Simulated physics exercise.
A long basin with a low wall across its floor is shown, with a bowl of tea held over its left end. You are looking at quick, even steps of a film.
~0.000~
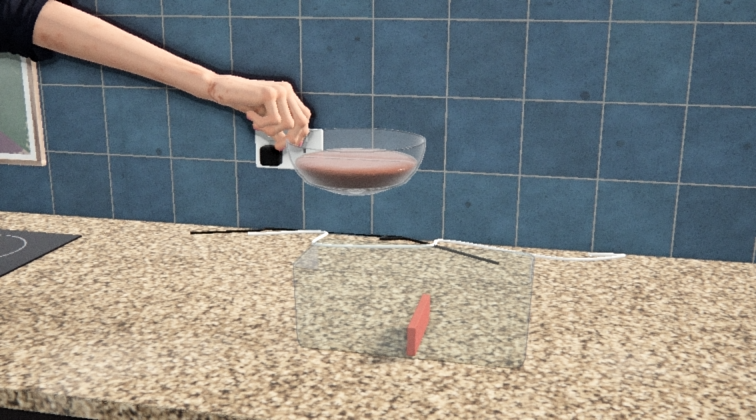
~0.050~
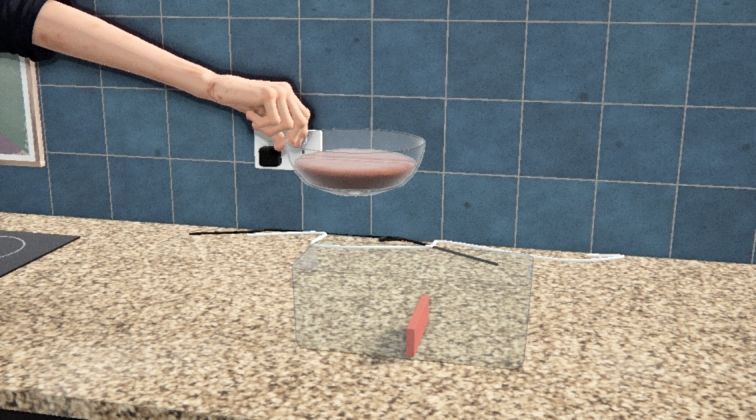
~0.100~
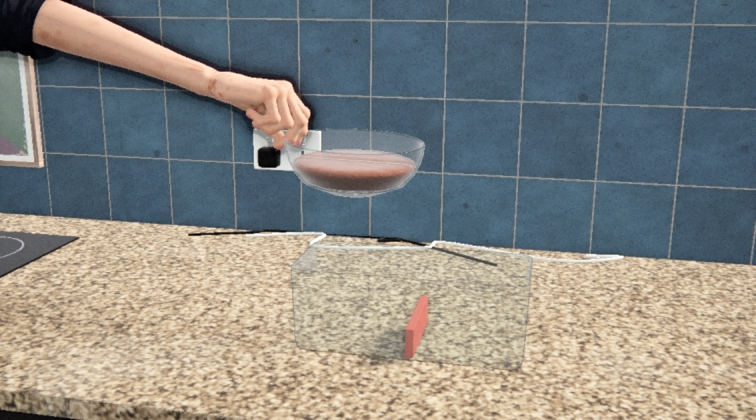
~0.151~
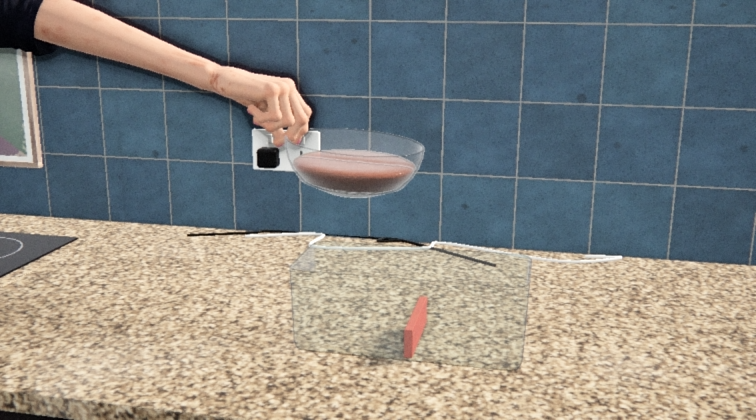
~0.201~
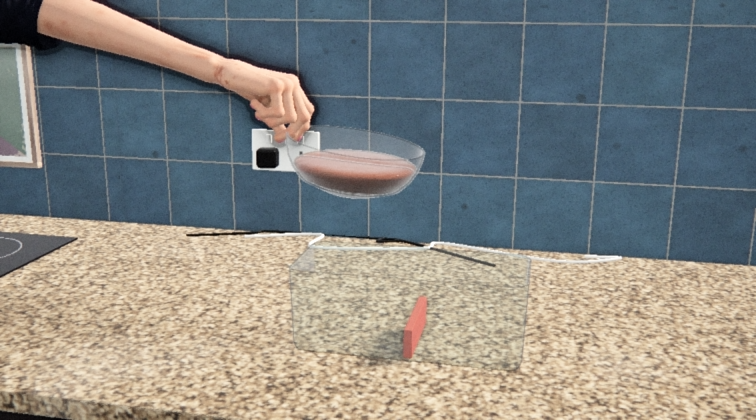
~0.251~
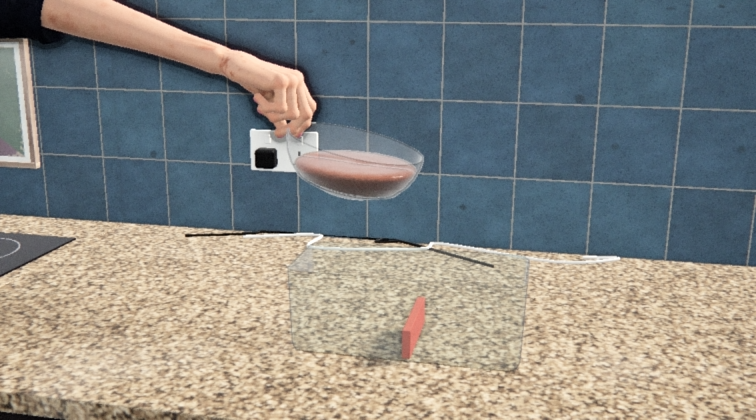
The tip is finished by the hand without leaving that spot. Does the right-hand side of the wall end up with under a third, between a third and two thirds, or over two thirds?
It ends up with over two thirds.
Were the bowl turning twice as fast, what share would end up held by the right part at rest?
Around 65 percent ends up there.
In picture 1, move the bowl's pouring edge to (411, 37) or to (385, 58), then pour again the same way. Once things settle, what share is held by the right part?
Try one: 75 %; try two: 60 %.
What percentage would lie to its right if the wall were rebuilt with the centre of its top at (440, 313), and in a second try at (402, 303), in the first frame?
Well, it's close to 60 per cent for the first one, then 90 per cent for the other.
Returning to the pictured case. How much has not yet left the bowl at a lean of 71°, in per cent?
Roughly 30 percent remains at that point.
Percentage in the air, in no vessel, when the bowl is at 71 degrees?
Airborne fraction: Approx. 35 %.
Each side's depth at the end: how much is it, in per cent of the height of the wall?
Roughly 20 percent left, 60 percent right.
Then, 0.67 s in, the tilt is 71° and 32 per cent is still to pour, 0 is left of the wall and 30 right of it.
Then, 0.98 s in, the tilt is 107° and 0 per cent is still to pour, 22 is left of the wall and 75 right of it.
Then, 1.31 s in, the tilt is 113° and 0 per cent is still to pour, 24 is left of the wall and 75 right of it.
Then, 1.66 s in, the tilt is 113° and 0 per cent is still to pour, 24 is left of the wall and 76 right of it.
Finally, 24 per cent lies left of the wall, 76 right of it and 1 outside.
